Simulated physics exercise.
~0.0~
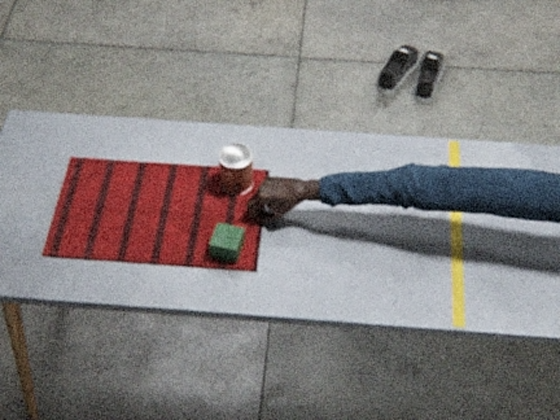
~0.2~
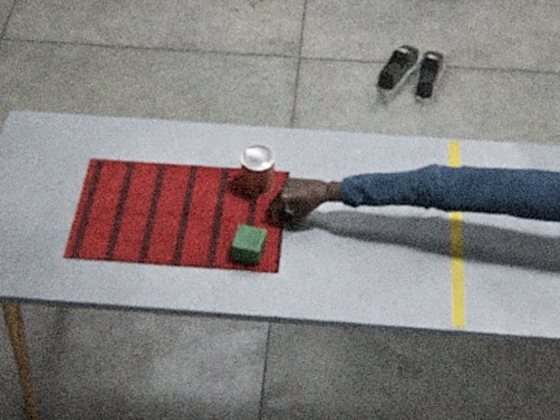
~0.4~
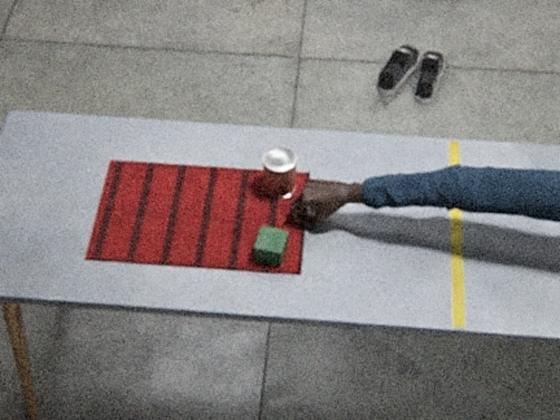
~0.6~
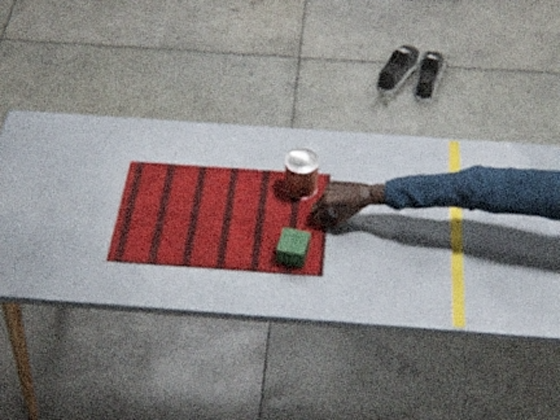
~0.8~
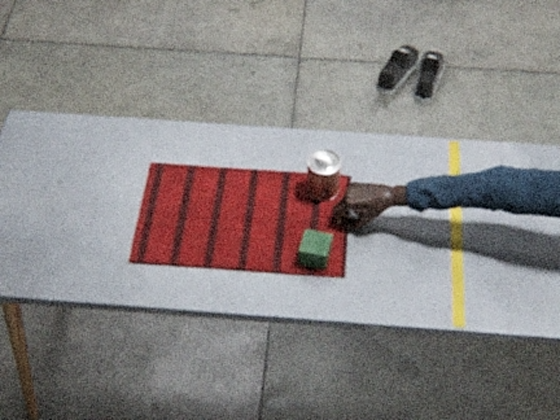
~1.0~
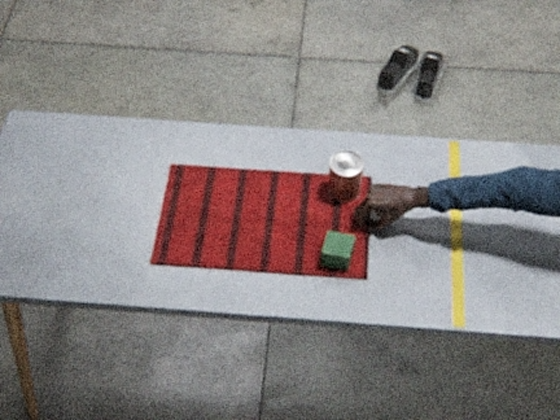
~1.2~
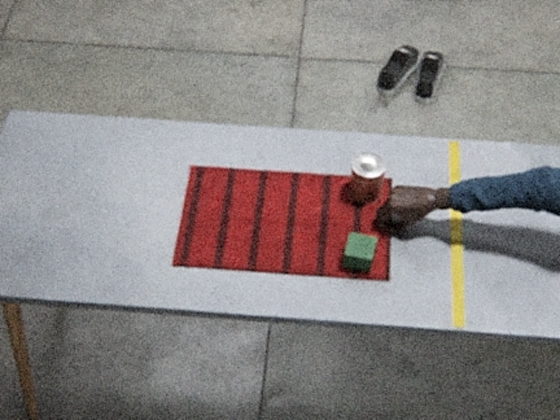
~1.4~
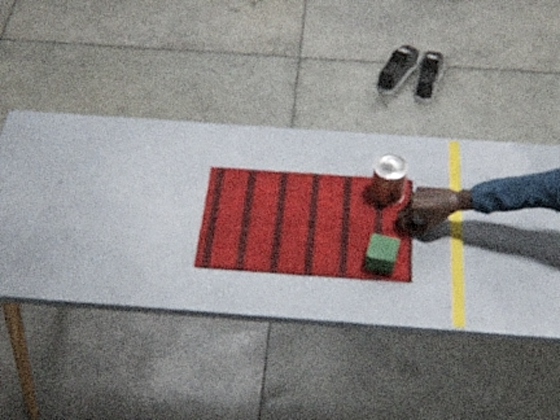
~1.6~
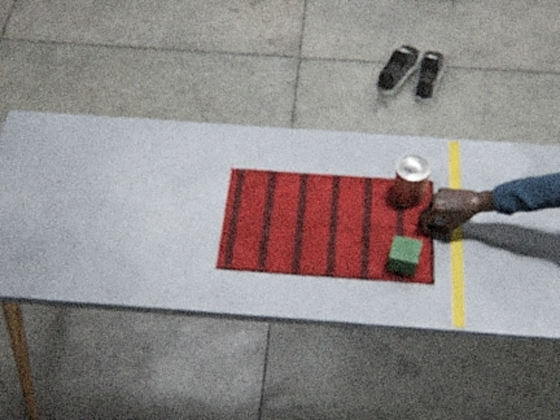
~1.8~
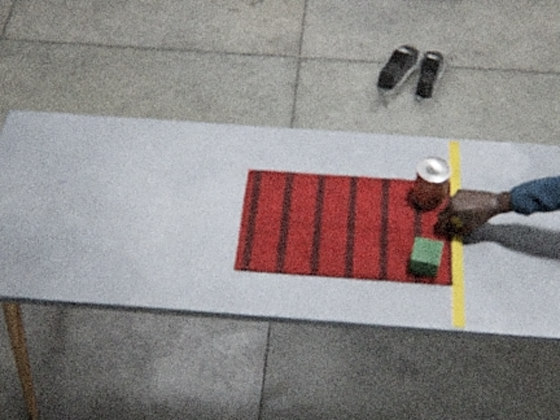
A hand slowly pulled a striped red cloth rightward across a pale table towards a yellow tape line, carrying a tin and a green block along, and by the end its edge was just short of the tape, with the tin still upright and both items aboard.
